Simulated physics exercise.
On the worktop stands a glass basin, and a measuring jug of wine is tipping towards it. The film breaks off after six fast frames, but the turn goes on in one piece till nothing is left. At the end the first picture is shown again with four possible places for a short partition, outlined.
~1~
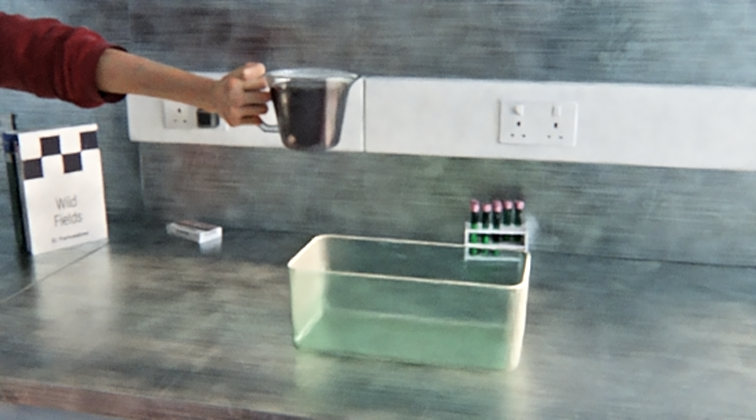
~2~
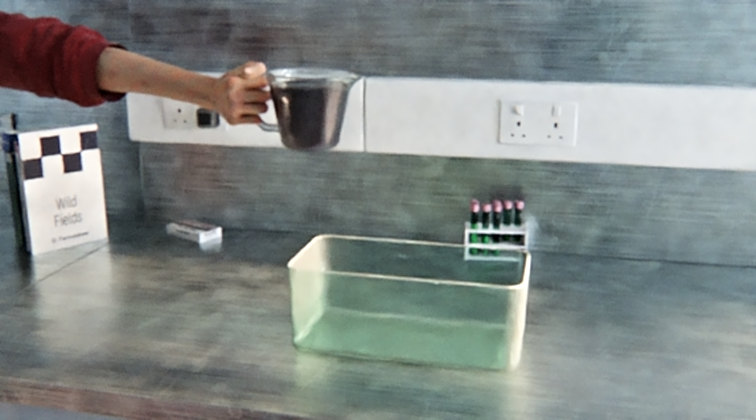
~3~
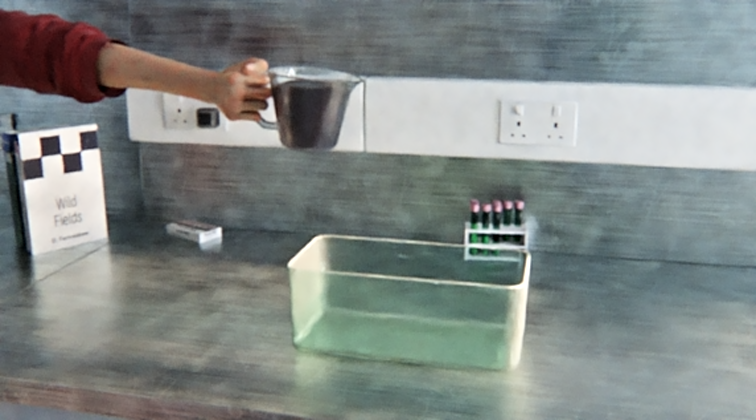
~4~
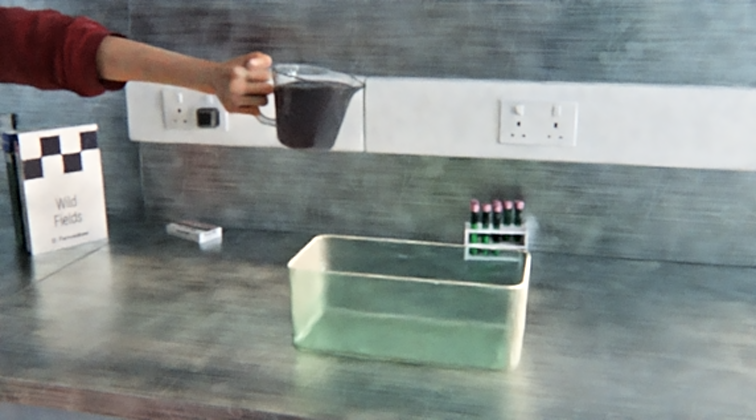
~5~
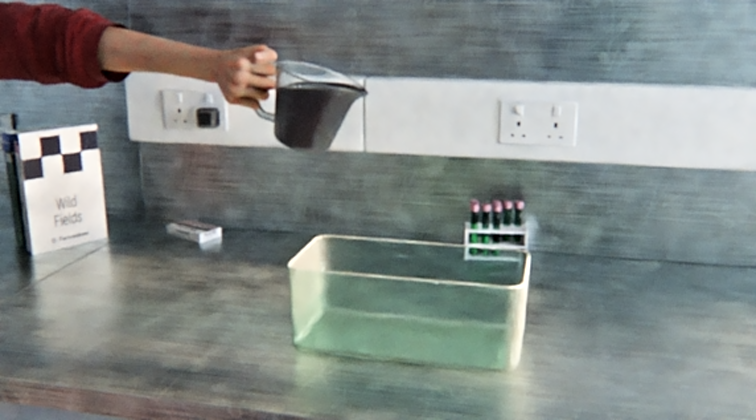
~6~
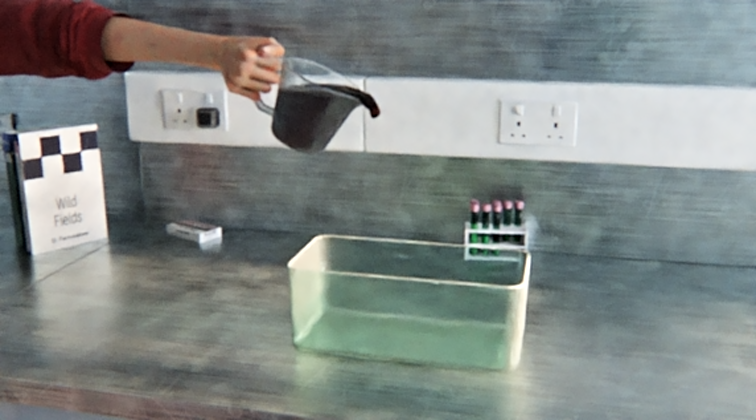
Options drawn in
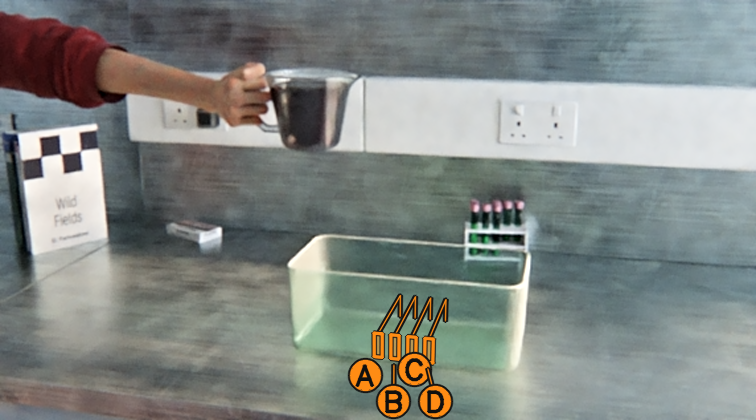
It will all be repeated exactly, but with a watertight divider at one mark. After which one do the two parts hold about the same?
Go for C.
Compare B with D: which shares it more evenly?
It is B.
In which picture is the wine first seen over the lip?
In picture 6.
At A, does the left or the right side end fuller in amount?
The right one.
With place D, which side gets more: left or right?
More ends on the left.
In orange, A at (377, 363); B at (393, 365); C at (410, 366); D at (427, 368).
Choosing A, about 8 % ends left of the wall and 90 % right of it.
Choosing B, about 23 % ends left of the wall and 76 % right of it.
Choosing C, about 47 % ends left of the wall and 51 % right of it.
Choosing D, about 85 % ends left of the wall and 11 % right of it; 3 % is lost outside.
